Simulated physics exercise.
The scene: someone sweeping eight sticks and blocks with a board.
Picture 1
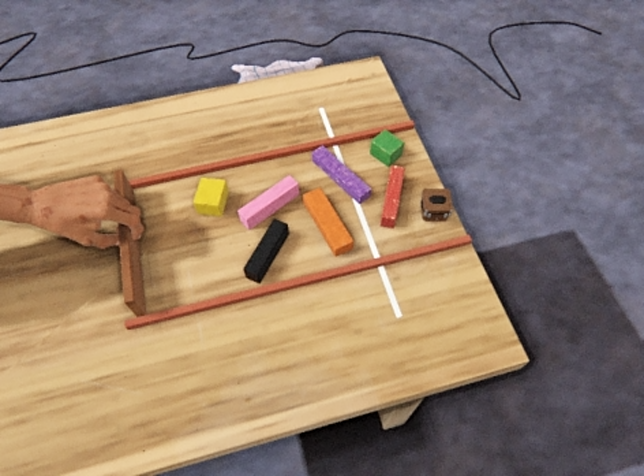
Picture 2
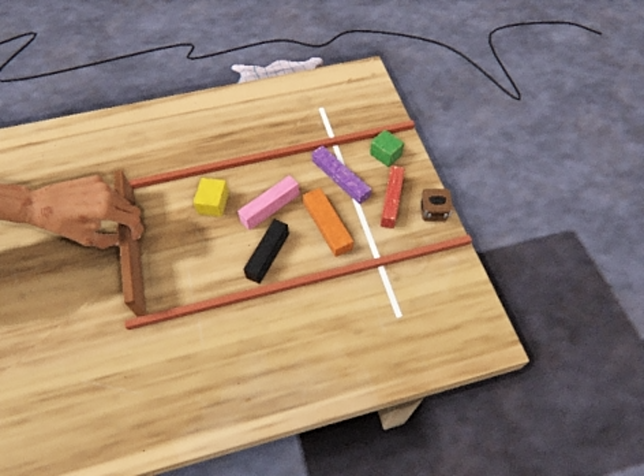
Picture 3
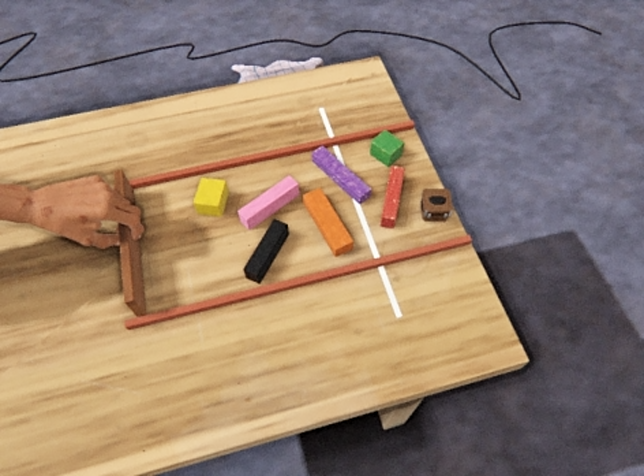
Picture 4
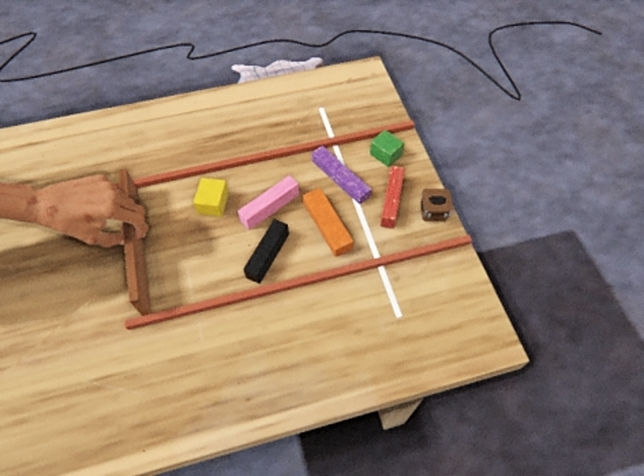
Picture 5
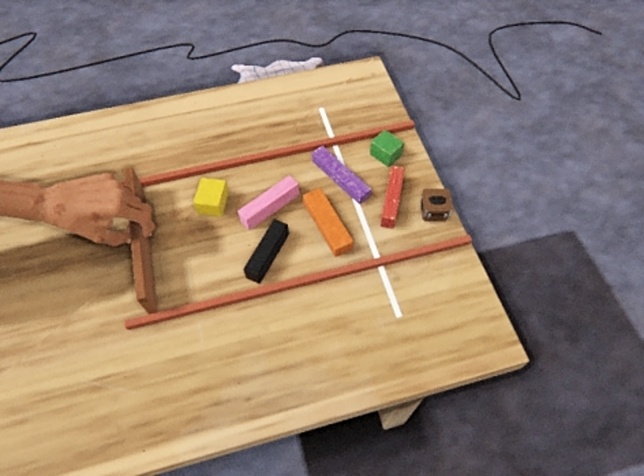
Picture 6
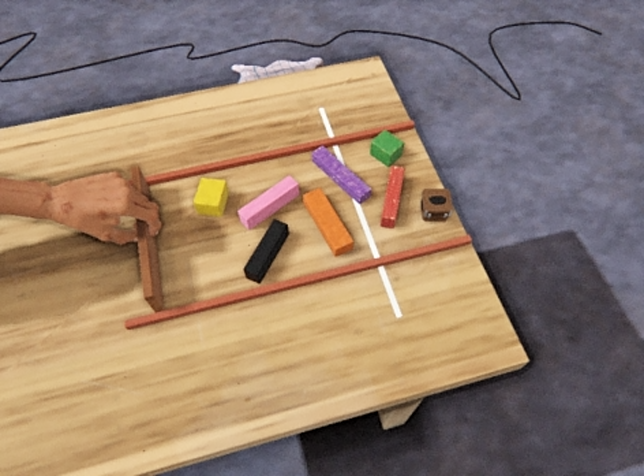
A hand slowly slides a wooden board slightly right toward colourful blocks on a table.
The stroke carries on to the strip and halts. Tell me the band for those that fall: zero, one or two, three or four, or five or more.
Outcome: The number that fall off is zero.
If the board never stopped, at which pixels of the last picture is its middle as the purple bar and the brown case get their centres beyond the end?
Near (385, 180) and (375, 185).
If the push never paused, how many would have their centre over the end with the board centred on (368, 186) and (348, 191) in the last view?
In that order 1 and 0.
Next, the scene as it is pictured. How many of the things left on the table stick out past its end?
The number is 1.
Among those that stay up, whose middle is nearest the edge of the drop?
It is the green block.
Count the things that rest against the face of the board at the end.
The number is 3.
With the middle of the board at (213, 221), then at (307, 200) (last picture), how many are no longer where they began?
The counts are 1 and 5.
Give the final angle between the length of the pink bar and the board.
About 40°.
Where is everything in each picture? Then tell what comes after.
The first picture shows brown case (436, 206); green block (387, 148); red bar (393, 197); board (129, 240); tape (355, 199).
The second picture shows green block (387, 149); black stick (267, 251).
The third picture shows red bar (393, 197); yellow block (212, 197).
The fourth picture shows brown case (435, 206); purple bar (341, 175).
The fifth picture shows green block (387, 149); pink bar (270, 203).
The sixth picture shows brown case (435, 206); green block (387, 149); red bar (393, 197); board (147, 237); tape (355, 199).
Soon after, none off yet; brown case at rest near (435, 206); green block at rest near (387, 149); red bar at rest near (393, 197).
In the end, the number that fall off is zero.
